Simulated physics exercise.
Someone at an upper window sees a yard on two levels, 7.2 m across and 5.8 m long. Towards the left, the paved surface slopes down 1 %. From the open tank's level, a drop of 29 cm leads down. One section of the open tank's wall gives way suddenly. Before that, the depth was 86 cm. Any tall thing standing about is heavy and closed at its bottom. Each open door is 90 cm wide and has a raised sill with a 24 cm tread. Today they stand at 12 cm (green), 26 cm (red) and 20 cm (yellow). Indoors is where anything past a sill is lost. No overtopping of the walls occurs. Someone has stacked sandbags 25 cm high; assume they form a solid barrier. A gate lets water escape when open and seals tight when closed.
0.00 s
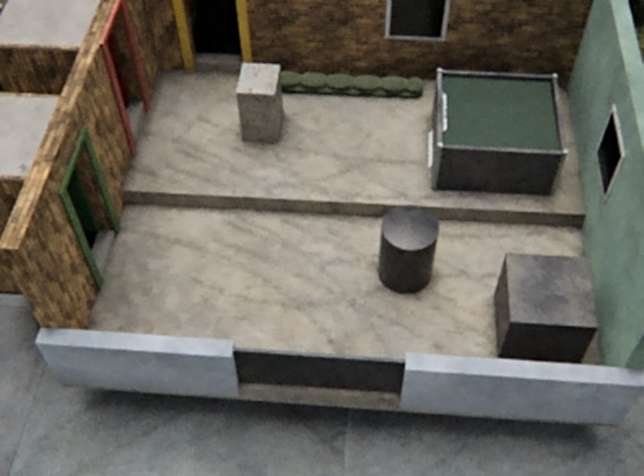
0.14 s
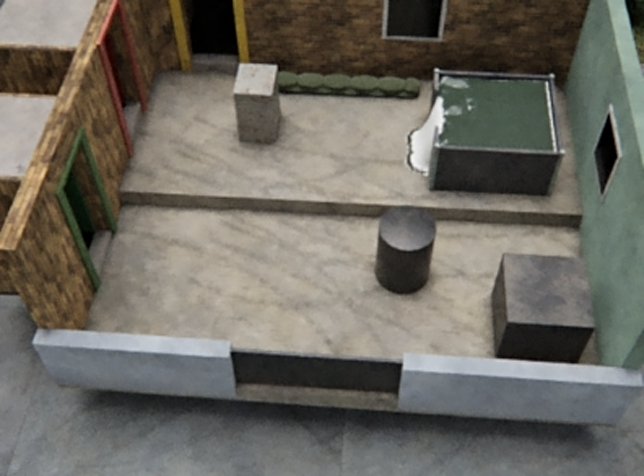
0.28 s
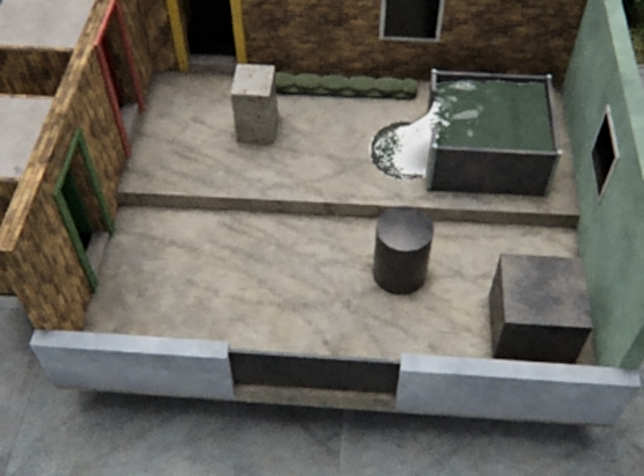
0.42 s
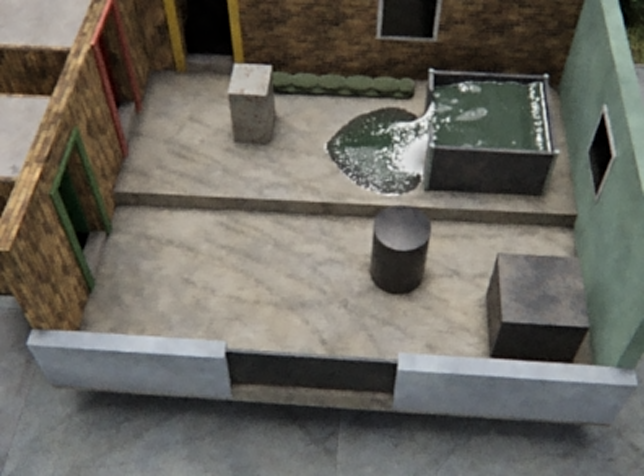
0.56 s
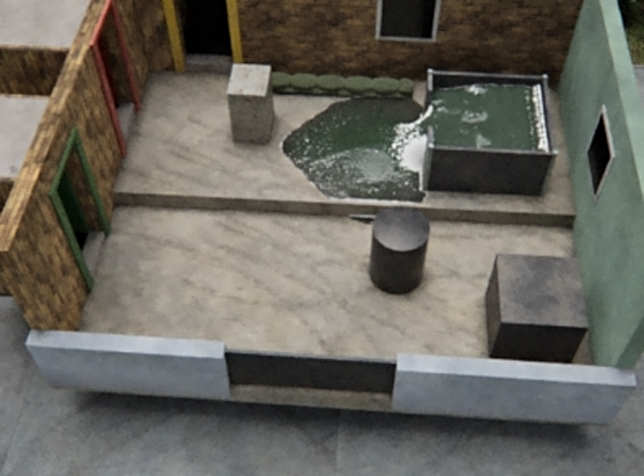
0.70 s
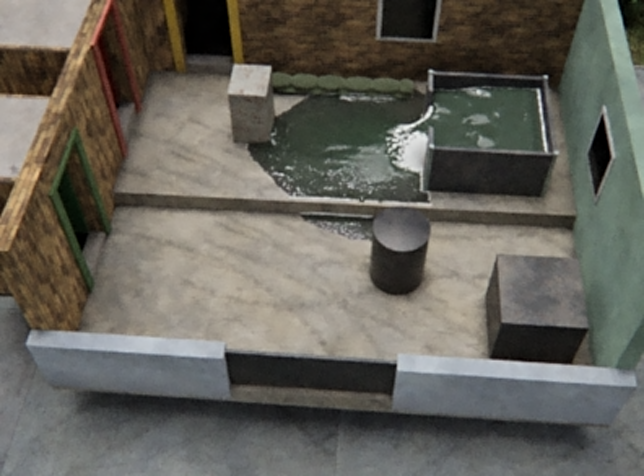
Green water bursting from the left side of an open tank, spreading left across the paved upper level and spilling onto the lower one.
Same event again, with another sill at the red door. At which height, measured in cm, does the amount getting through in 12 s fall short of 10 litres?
From about 17 cm upwards.
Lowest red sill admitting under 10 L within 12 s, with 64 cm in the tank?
A step of about 12.0 cm does it.
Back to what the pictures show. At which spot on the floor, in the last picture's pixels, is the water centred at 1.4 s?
Look at about (410, 151) in the last view.
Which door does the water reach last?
Green.
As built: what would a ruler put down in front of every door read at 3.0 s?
Door depths (cm): Green = 18, red = 20, yellow = 5.
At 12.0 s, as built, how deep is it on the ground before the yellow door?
You'd measure close to 4.5 cm there.
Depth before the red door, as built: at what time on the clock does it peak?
Approximately 2.4 s.
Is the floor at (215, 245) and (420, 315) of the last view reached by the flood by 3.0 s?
Respectively: Inundated, missed.
After 1.4 s water covers 35 % of the floor, deepest (38 cm) near (413, 148); it has not reached the red door.
After 3.0 s water covers 60 % of the floor, deepest (32 cm) near (69, 363); 20 cm at the red door, 0 litres in over its 26 cm sill.
After 12.0 s water covers 90 % of the floor, deepest (13 cm) near (104, 249); 6 cm at the red door, 0 litres in over its 26 cm sill.
At the red door as built, the water arrived by 1.5 s and peaked near 24 cm at 2.4 s.
With a sill of 14 cm, 25 litres would have come in within the 12 s; with 19 cm, 6 litres. So under 10 litres takes about 17 cm.
